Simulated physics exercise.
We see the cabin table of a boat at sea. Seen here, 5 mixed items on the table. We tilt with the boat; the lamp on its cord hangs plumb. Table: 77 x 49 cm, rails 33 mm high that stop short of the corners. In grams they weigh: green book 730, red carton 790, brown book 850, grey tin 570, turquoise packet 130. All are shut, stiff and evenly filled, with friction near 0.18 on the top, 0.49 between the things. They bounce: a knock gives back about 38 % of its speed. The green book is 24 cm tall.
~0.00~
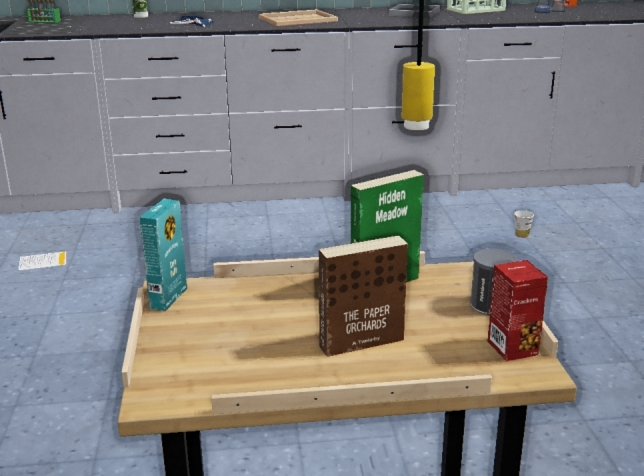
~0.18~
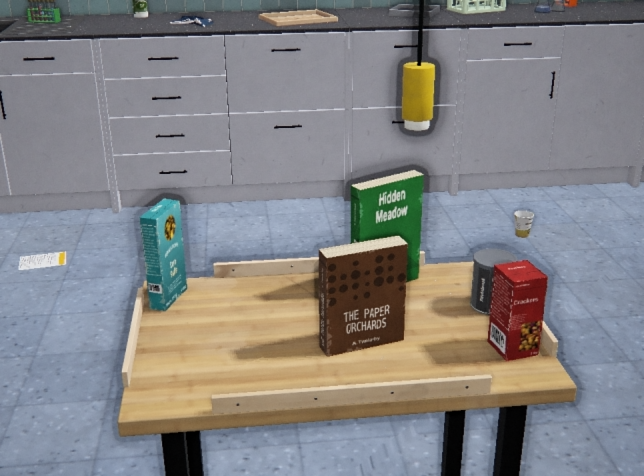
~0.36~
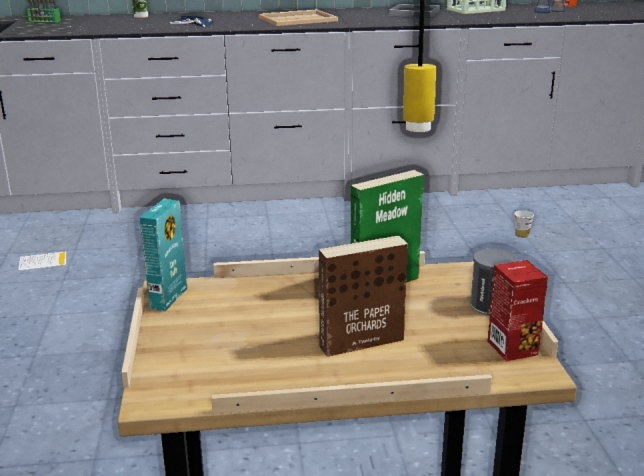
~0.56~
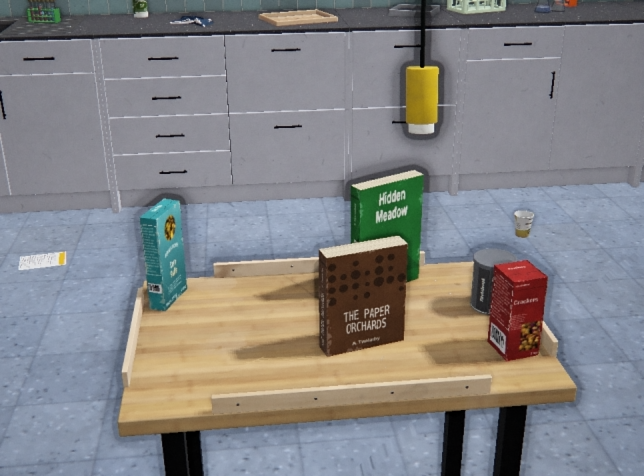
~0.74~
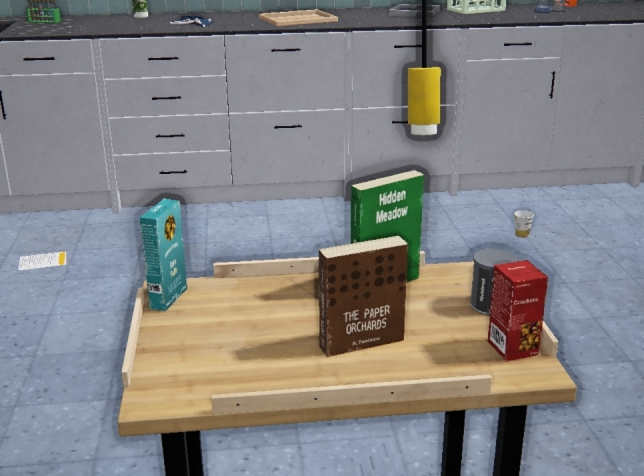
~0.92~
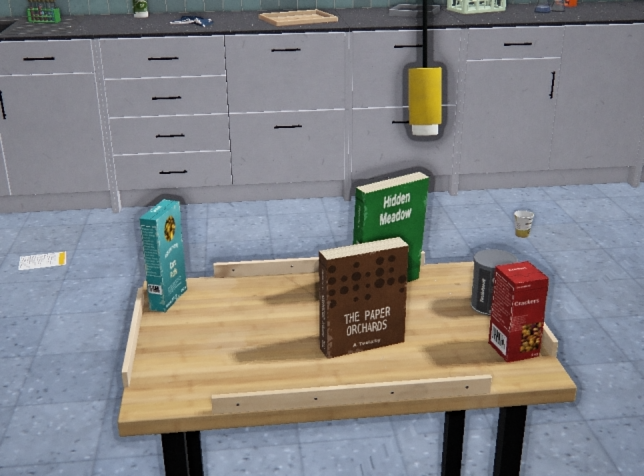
A wooden table holds books, boxes and a tin as the green book tilts slightly.
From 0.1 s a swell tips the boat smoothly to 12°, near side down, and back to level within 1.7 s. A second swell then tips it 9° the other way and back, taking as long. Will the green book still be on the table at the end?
The green book remains on top.
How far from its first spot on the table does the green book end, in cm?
Some 25 cm.
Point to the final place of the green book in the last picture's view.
Near (435, 330).
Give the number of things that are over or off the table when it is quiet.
In all, 1.
After 1.22 s, boat heeled 9°, near side down; green book tipped 62° from how it sat near (419, 277); brown book slid 4 cm; red carton slid 3 cm.
After 1.42 s, boat heeled 5°, near side down; green book on its side near (434, 324); brown book slid 6 cm; red carton slid 6 cm.
At rest (4.0 s), tipped over on the table, green book; not toppled but over 5 cm from the start, red carton and brown book; the other 2 in place, give or take 5 cm. In the last view, green book near (435, 330).
